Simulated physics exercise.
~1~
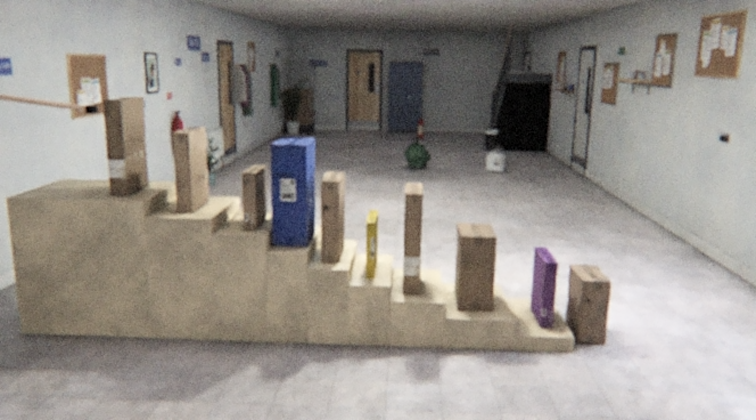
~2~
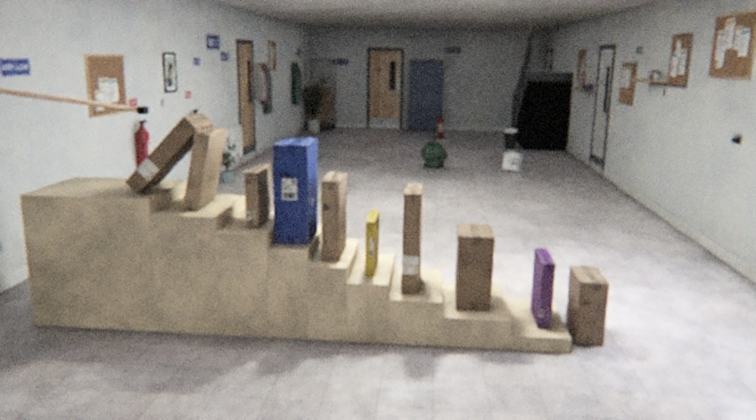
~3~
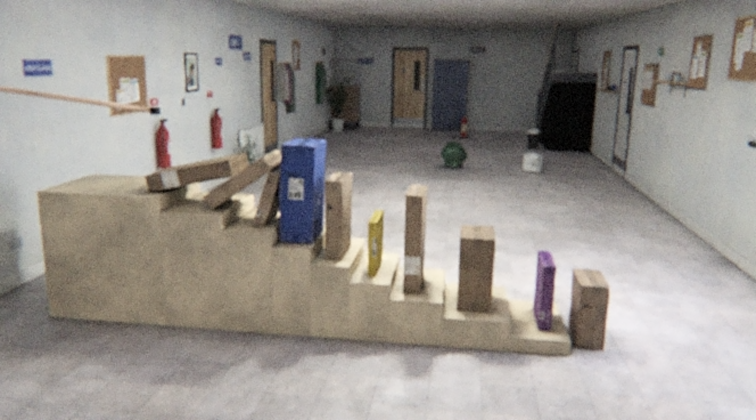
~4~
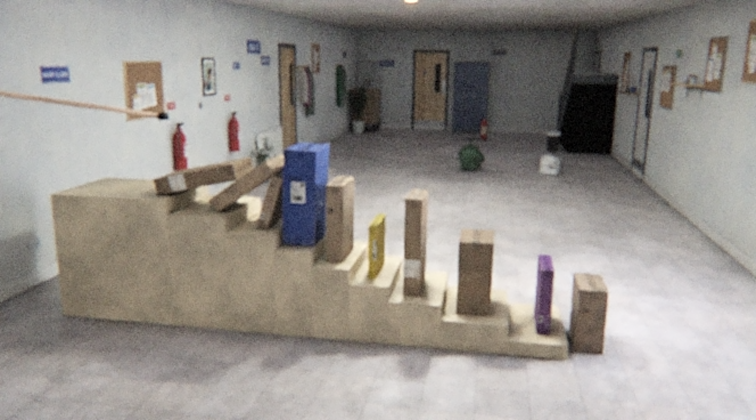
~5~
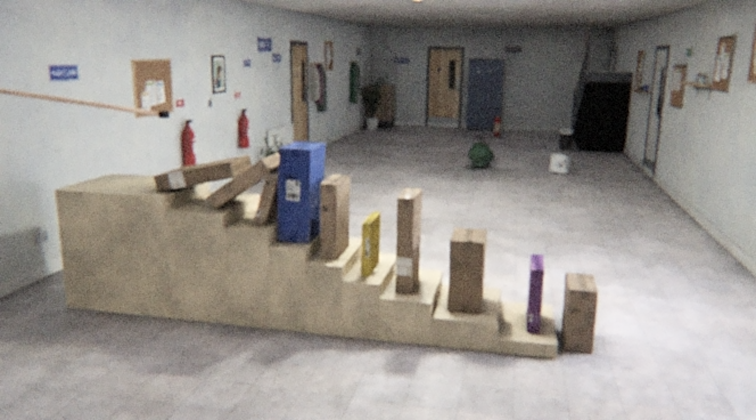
In a hallway, the top carton topples onto the next ones, but the blue carton stands.
